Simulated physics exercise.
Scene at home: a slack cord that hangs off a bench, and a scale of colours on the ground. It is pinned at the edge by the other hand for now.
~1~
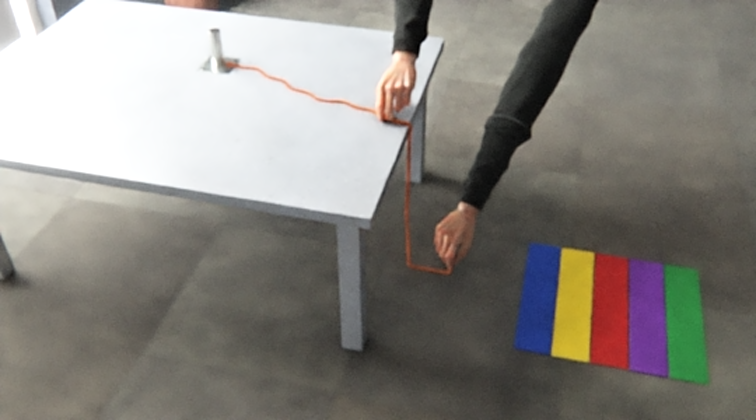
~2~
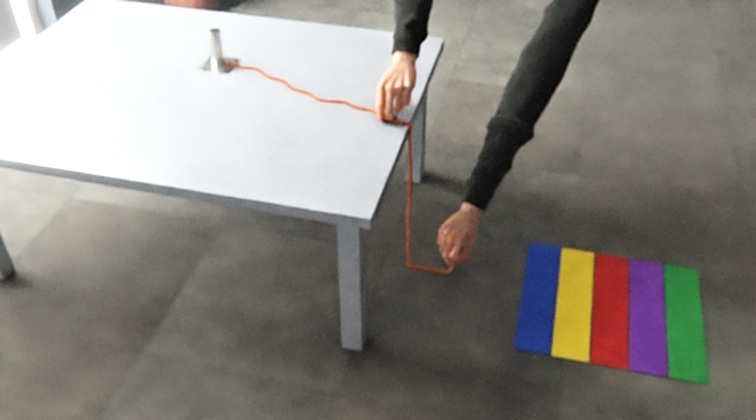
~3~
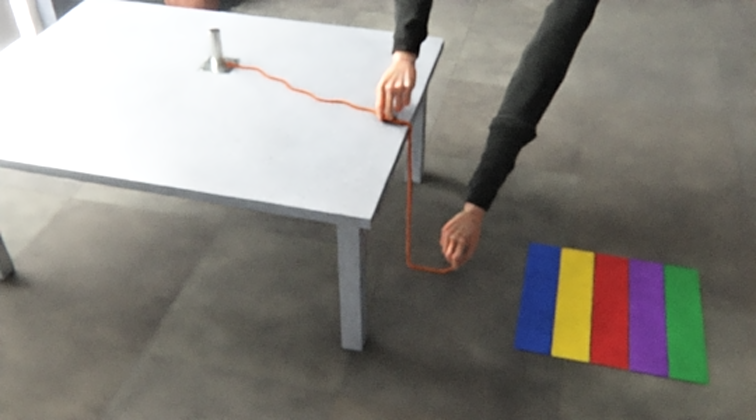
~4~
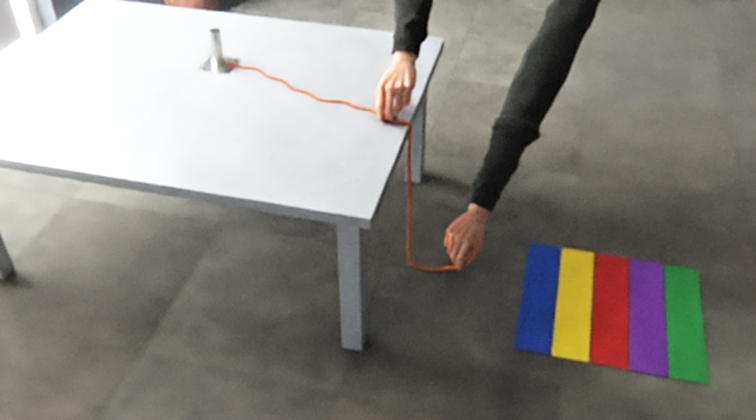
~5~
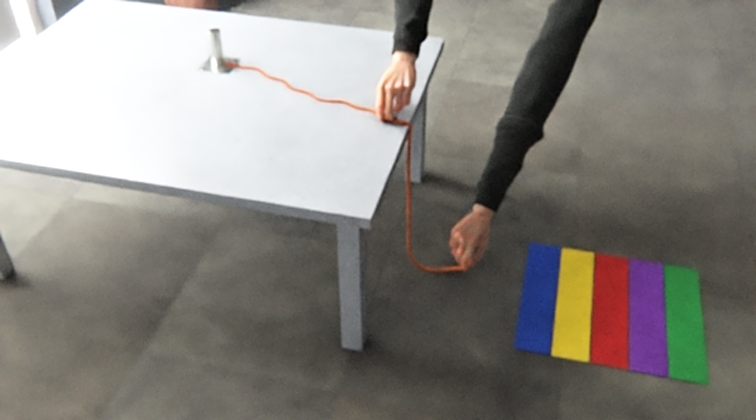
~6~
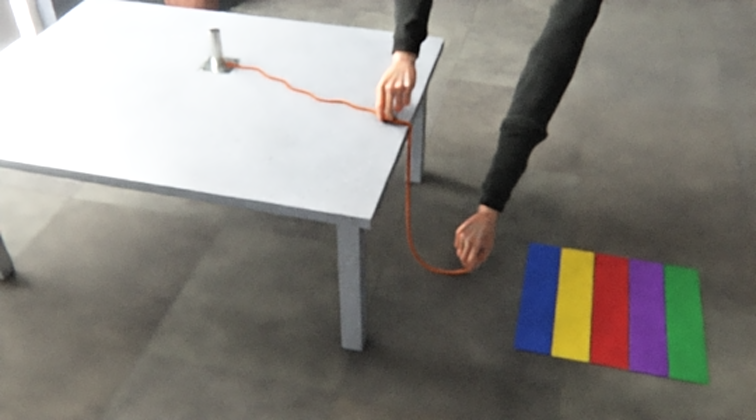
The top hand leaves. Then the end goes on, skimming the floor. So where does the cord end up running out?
Over yellow.
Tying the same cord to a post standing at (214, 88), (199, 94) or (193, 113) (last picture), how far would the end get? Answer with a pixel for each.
In order, near (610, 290), (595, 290) and (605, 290).
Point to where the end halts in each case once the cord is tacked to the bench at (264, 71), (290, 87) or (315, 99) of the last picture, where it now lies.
In order of the tries: About (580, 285), then (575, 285), then (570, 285).
A little later, end near (504, 272); short of the strips.
Next, end near (552, 281); over blue.
When it is tight, end near (581, 286); over yellow. The end stops over the yellow strip.
